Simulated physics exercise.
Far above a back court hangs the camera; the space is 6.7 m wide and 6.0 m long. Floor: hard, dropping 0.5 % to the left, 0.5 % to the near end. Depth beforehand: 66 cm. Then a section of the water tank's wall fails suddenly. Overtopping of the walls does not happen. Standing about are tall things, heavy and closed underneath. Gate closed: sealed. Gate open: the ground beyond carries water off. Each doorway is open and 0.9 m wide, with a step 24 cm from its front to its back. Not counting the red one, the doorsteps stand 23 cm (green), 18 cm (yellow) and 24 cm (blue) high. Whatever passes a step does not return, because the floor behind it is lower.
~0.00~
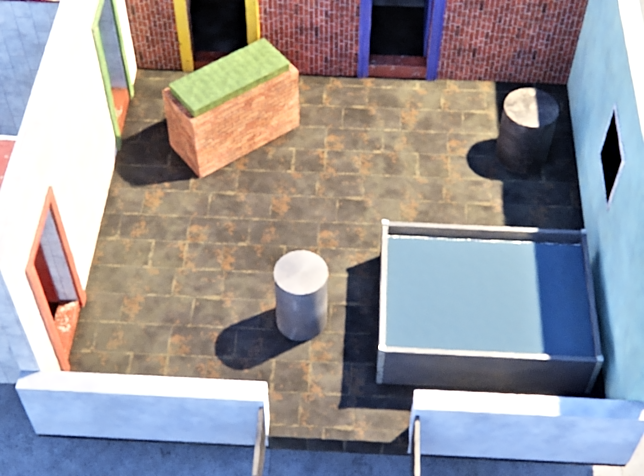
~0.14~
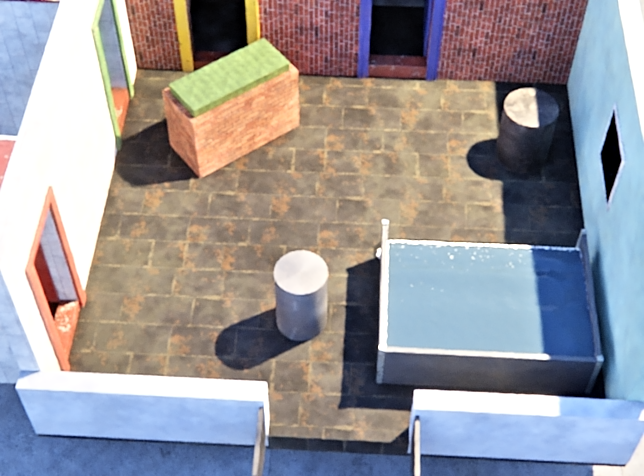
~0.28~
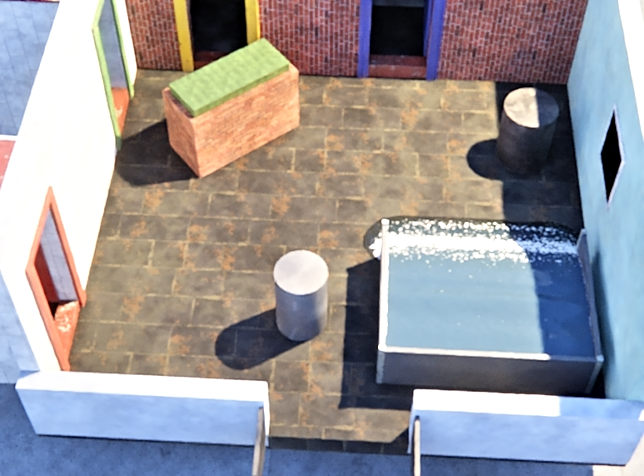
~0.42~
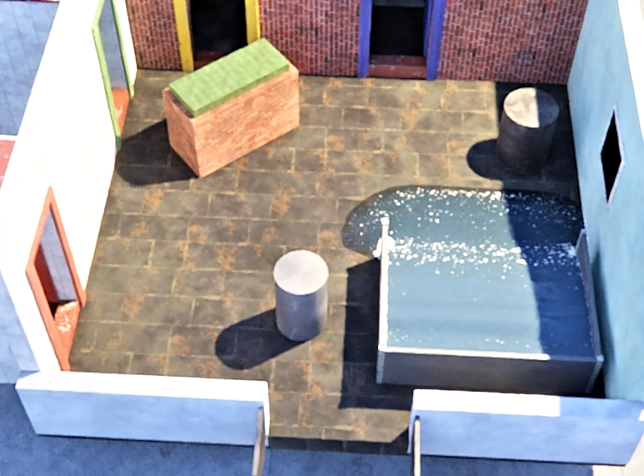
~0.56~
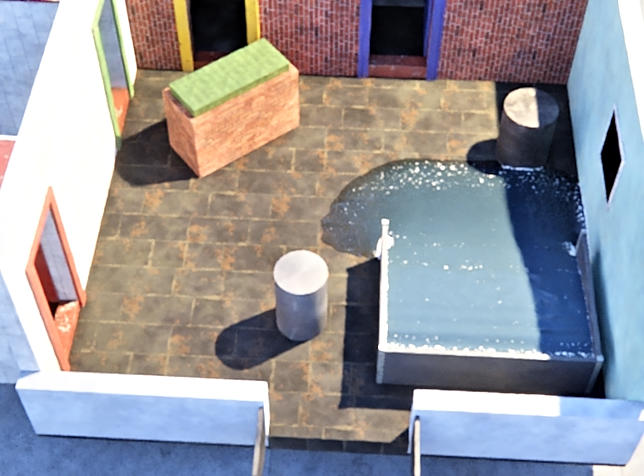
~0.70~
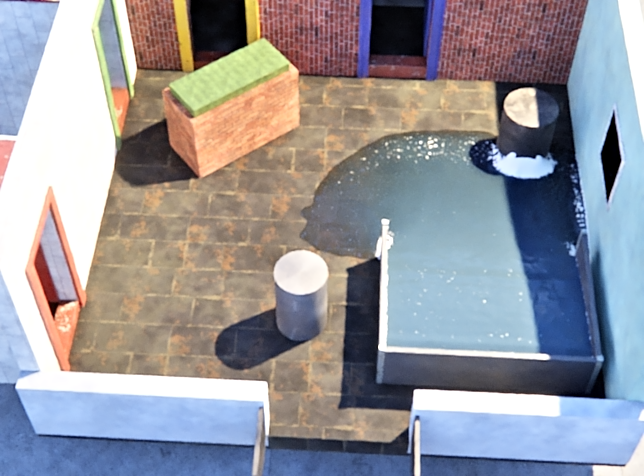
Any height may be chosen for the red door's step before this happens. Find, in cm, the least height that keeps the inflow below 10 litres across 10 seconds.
The least height is about 18 cm.
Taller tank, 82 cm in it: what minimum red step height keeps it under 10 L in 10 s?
You'd need a step of close to 22 cm.
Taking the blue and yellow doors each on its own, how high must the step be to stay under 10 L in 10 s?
Close to 33 cm (blue) and close to 9.5 cm (yellow).
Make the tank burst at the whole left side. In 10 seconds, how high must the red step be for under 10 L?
At least roughly 23 centimetres tall.
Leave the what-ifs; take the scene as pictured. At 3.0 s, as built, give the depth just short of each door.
At the green door the depth is 5 cm, at red 0 cm, at yellow 15 cm and at blue 27 cm.
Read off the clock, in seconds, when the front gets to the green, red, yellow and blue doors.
The green door gets it at 3.0 s, the red door at 5.0 s, the yellow door at 2.2 s and the blue door at 1.0 s.
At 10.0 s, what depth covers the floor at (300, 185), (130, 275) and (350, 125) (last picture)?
Around 5 cm, 12 cm and 4 cm.
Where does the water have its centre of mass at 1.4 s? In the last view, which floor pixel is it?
It lies near (472, 239) in the last picture.
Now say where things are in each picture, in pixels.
The first picture shows still water, 66 cm deep, in the water tank at (487, 292); the red door at (58, 291) is dry.
In the second picture, the front is at a hidden place, 0.2 m from the gap on the far side; 0.5 m2 of floor is wet, 66 cm left at the back.
In the third picture, water pours out on the far side and has run 0.7 m, to (392, 222); about 12 cm deep outside, 66 cm at the back.
In the fourth picture, water pours out on the far side and has run 1.3 m, to (414, 189); about 10 cm deep outside, 64 cm at the back.
In the fifth picture, the gap is on the far side, the front 1.8 m out at (493, 164); the back of the water tank holds 57 cm.
In the sixth picture, the gap is on the far side, the front 2.3 m out at (422, 134); the back of the water tank holds 56 cm; the red door at (58, 291), 5.4 m from the gap, is still 3.9 m from the nearest water.
After 1.4 s water covers 40 % of the floor, deepest (42 cm) near (437, 81); it has not reached the red door.
After 3.0 s water covers 50 % of the floor, deepest (33 cm) near (569, 111); it has not reached the red door.
After 10.0 s water covers 100 % of the floor, deepest (14 cm) near (58, 407); 13 cm at the red door, 16 litres in over its 16 cm step.
At the red door as built, the water arrived by 4.8 s and peaked near 22 cm at 8.4 s.
With a step of 15 cm, 21 litres would have come in within the 10 s; with 20.5 cm, 4 litres. So under 10 litres takes about 18 cm.
